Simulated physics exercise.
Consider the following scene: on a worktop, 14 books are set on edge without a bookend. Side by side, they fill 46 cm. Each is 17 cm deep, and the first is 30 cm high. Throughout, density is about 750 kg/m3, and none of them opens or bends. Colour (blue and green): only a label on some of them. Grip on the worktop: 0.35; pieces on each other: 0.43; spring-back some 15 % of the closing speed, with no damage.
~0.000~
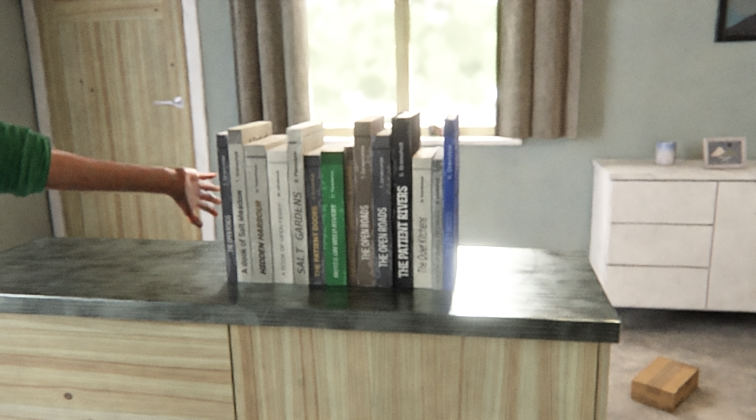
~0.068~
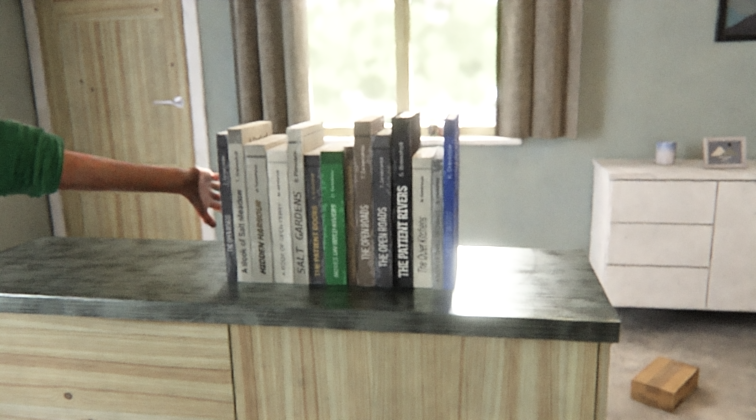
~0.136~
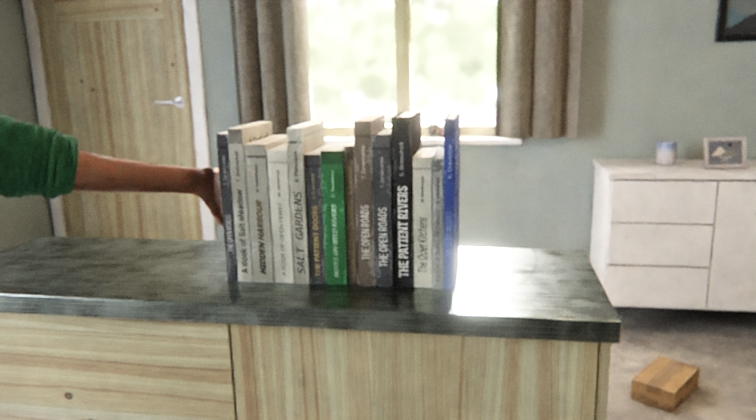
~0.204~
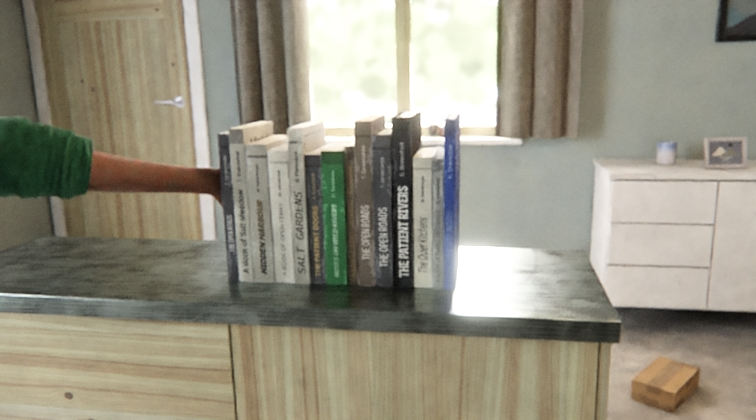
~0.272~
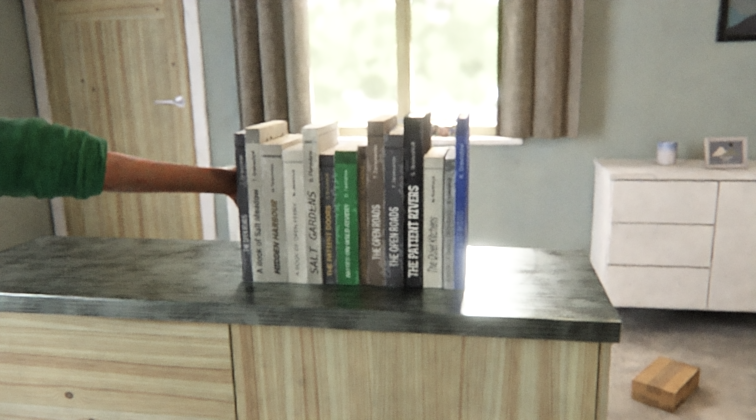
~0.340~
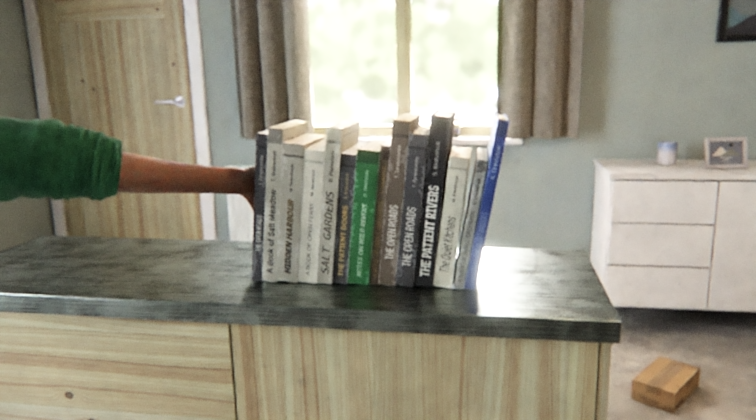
A hand on an outstretched arm in a green sleeve reaches in from the left of a room, seen from a steady, level view facing a dark-topped wooden counter. A row of upright books, mostly grey, cream and black with one green and a blue one at the right end, stands before a curtained window, between a wooden door and white drawers. The hand meets the leftmost book and pushes the row rightward, the books sliding and leaning slightly right, the blue one most clearly.
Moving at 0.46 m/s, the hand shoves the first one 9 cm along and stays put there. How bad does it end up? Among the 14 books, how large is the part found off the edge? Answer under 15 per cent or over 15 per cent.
Fewer than 15 in 100 of them.
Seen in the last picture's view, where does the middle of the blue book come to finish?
Its centre ends up near pixel (630, 276) in the last picture.
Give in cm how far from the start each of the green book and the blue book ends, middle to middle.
Green: 10 cm, blue: 40 cm.
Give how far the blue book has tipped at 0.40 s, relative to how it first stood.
Roughly 20 degrees.
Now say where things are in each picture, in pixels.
In the first picture (each place is the centre of the face we see best), hand (183, 188) 9 cm from the first; blue book (449, 208); green book (334, 220); all in place.
In the second picture, hand (197, 188) 6 cm from the first; green book (334, 220).
In the third picture, hand (211, 188) 29 mm from the first; blue book (449, 207).
In the fourth picture, hand 2 mm in; blue book (450, 207).
In the fifth picture, hand 33 mm in; green book (346, 219) moved 24 mm; 9 have shifted.
In the sixth picture, hand (254, 188) 6 cm in; blue book (486, 208) tilted 10°; green book (363, 219) tilted 6°; 14 have shifted.
By 0.40 s, none of the 14 books off the edge, 14 disturbed; blue book tilted 19°; green book tilted 12°.
By 0.44 s, none of the 14 books off the edge, 14 disturbed; blue book tilted 28°; green book tilted 19°.
By 0.54 s, none of the 14 books off the edge, 14 disturbed; blue book tilted 54°; green book tilted 34°.
By 0.66 s, none of the 14 books off the edge, 14 disturbed; blue book on its side; green book tilted 45°.
When it is over (1.2 s), none of the 14 books off the edge, 14 disturbed; blue book on its side; green book tilted 47°. That is 0 per cent. In pixels of the last frame, middles, blue book near (630, 276), green book near (415, 223).
